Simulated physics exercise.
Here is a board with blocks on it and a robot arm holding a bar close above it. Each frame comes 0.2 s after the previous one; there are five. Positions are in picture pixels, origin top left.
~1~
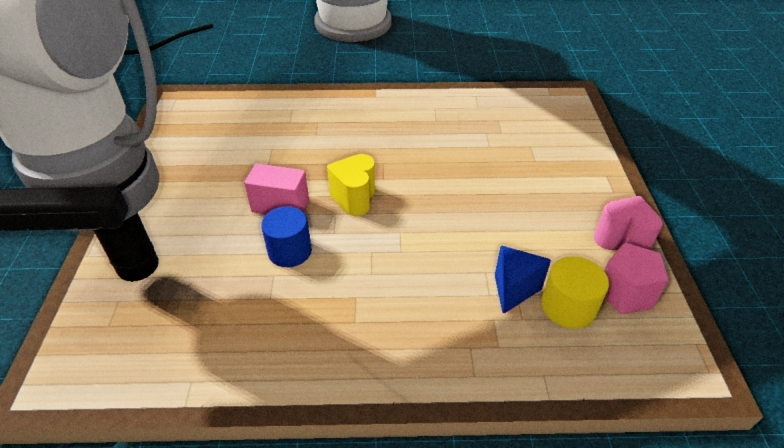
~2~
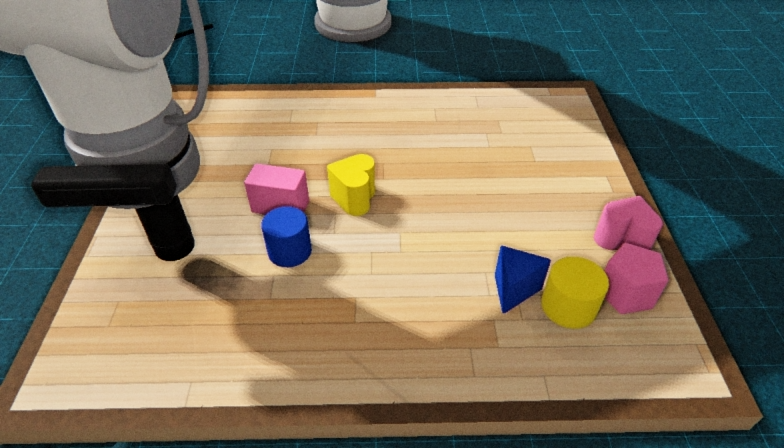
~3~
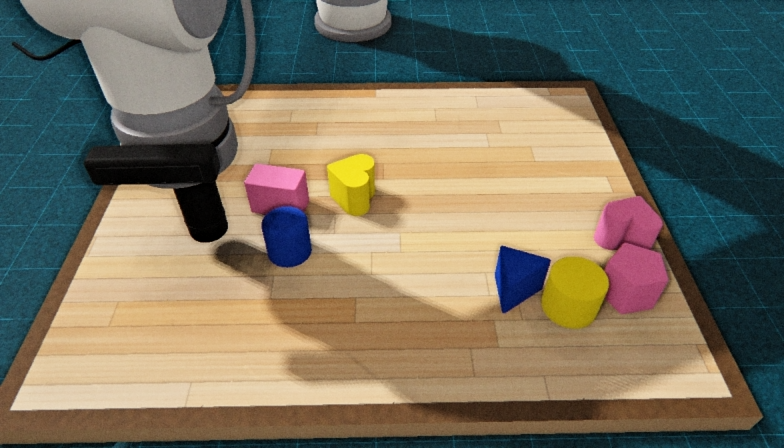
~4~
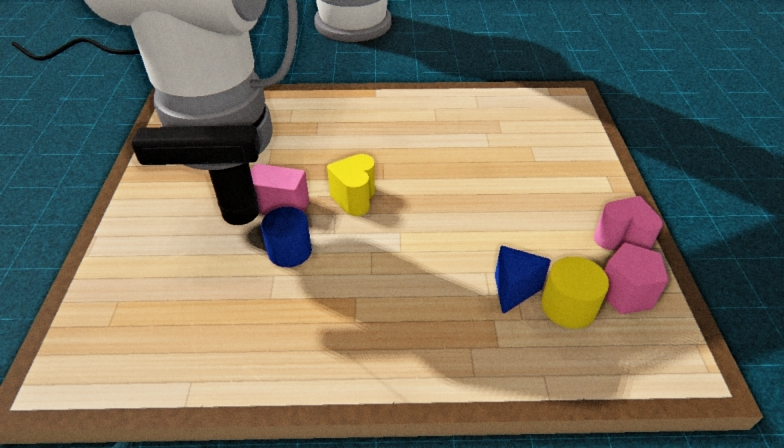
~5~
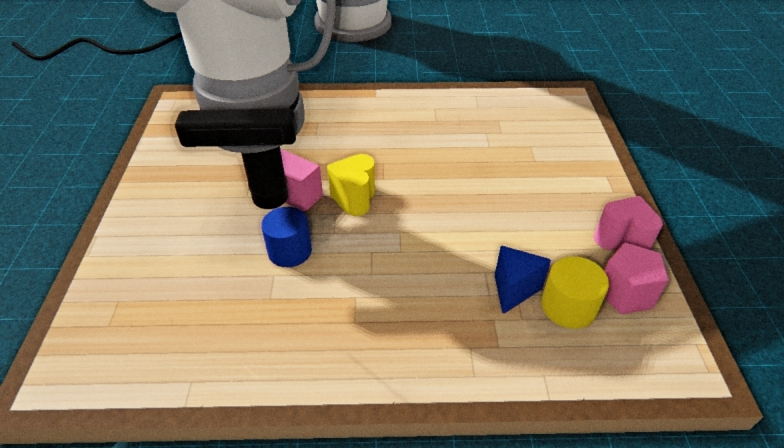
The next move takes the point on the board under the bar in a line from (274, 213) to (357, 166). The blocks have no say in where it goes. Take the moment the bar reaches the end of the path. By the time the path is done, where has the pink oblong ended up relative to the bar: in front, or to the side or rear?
My prediction: No longer in front.
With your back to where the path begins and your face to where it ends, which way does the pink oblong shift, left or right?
Its sideways move is to the left.
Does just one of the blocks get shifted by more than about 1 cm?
Final answer: Yes.
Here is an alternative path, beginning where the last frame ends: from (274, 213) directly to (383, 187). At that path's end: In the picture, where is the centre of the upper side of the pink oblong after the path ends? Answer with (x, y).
Somewhere near (309, 151).
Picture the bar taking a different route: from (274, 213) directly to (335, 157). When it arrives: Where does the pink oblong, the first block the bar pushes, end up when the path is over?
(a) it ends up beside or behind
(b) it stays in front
Choice b: It stays in front.
The first path, step by step. One third of the way, bar at (301, 181); pink oblong at (315, 147), turned 20° anticlockwise.
Two thirds of the way, bar at (330, 166); pink oblong at (334, 131), turned 30° anticlockwise.
At the end, bar at (356, 152); pink oblong at (343, 120), turned 60° anticlockwise; yellow heart-shaped block not moved.
